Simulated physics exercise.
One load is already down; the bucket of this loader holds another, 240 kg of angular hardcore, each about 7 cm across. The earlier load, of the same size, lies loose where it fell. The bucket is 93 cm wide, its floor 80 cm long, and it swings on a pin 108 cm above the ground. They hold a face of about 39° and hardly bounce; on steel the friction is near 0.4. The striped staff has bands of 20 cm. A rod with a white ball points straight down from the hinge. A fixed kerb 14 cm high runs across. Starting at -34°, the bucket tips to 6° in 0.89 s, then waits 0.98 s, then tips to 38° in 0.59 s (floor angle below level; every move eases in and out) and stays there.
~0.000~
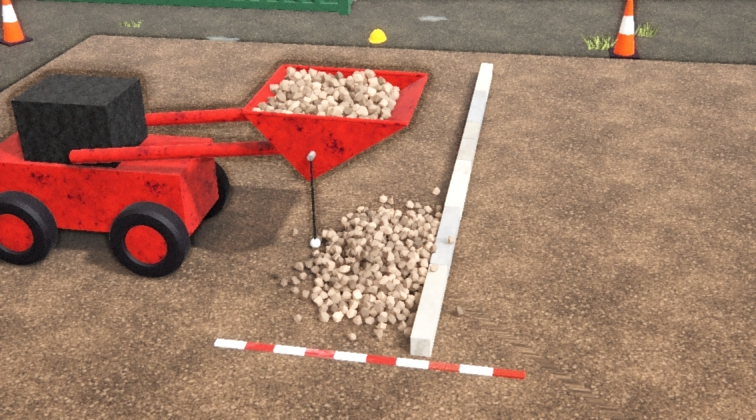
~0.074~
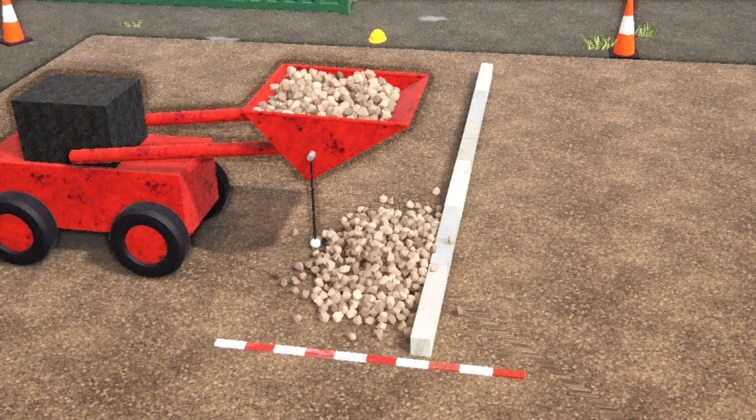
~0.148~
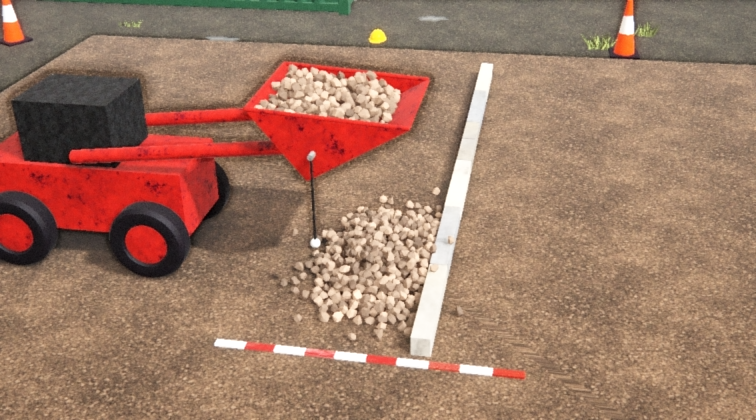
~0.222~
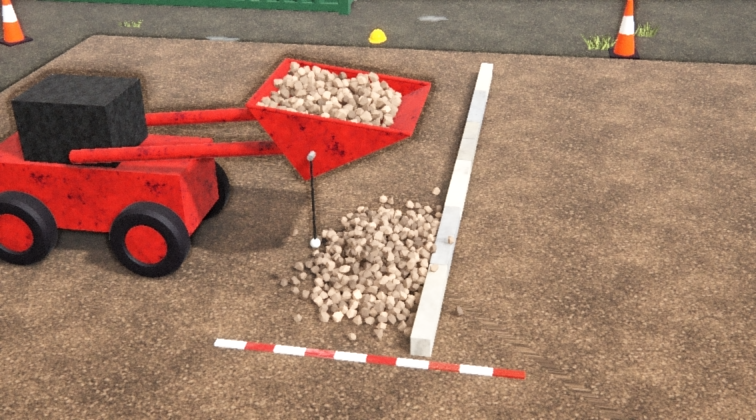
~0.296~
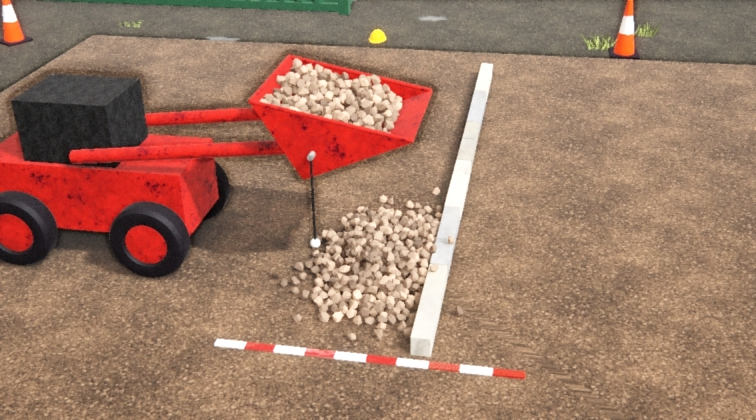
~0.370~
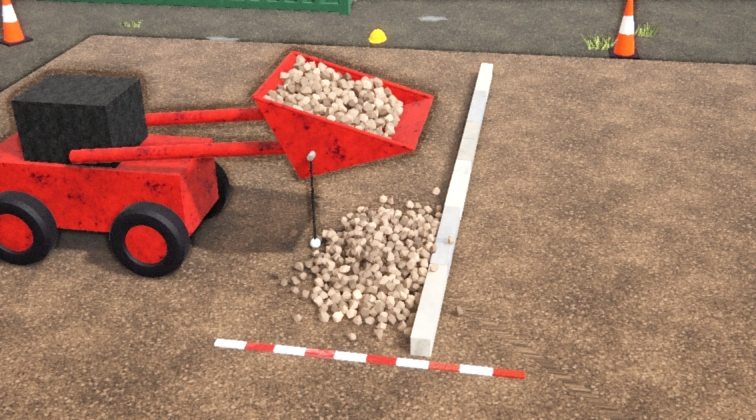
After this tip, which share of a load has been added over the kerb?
Some 47 per cent is added.
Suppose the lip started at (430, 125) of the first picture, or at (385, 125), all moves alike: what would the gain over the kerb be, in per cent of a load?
First some 80, then 25 per cent.
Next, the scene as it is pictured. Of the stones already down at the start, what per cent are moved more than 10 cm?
Roughly 0 per cent of them.
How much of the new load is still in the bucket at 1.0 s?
Roughly 100 per cent is still inside.
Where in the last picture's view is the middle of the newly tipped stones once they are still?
Near (445, 252).
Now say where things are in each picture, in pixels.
Lip at (407, 124), floor tilted -34°, highest stones at (332, 83). The earlier load is highest near (375, 236), 24 cm above ground level, 100 % on this side of the kerb, in the first picture.
Lip at (408, 125), floor tilted -33°, highest stones at (323, 83); the stones move at 0.1 m/s on average, in the second picture.
The bucket is at -31°, its lip at (409, 129); the top of the load is at (307, 81); the stones move at 0.1 m/s on average, in the third picture.
Lip at (411, 134), floor tilted -28°, highest stones at (293, 77); the stones move at 0.2 m/s on average, in the fourth picture.
The bucket is at -24°, its lip at (412, 141); the top of the load is at (293, 76); the stones move at 0.2 m/s on average, in the fifth picture.
The bucket is at -19°, its lip at (414, 149); the top of the load is at (297, 73); the stones move at 0.2 m/s on average, in the sixth picture.
After 0.7 s the floor is at -0°; in per cent of one load, 100 in the bucket, 100 on this side of the kerb; the foremost stones are at (433, 276).
After 1.0 s the floor is at 6°; in per cent of one load, 100 in the bucket, 100 on this side of the kerb; the foremost stones are at (433, 276).
After 2.9 s the floor is at 38°; in per cent of one load, 24 in the bucket, 163 on this side of the kerb, 13 over the kerb; the foremost stones are at (489, 254).
After 5.3 s the floor is at 38°; in per cent of one load, 0 in the bucket, 153 on this side of the kerb, 47 over the kerb; the foremost stones are at (583, 282). Net gain over the kerb, 47.
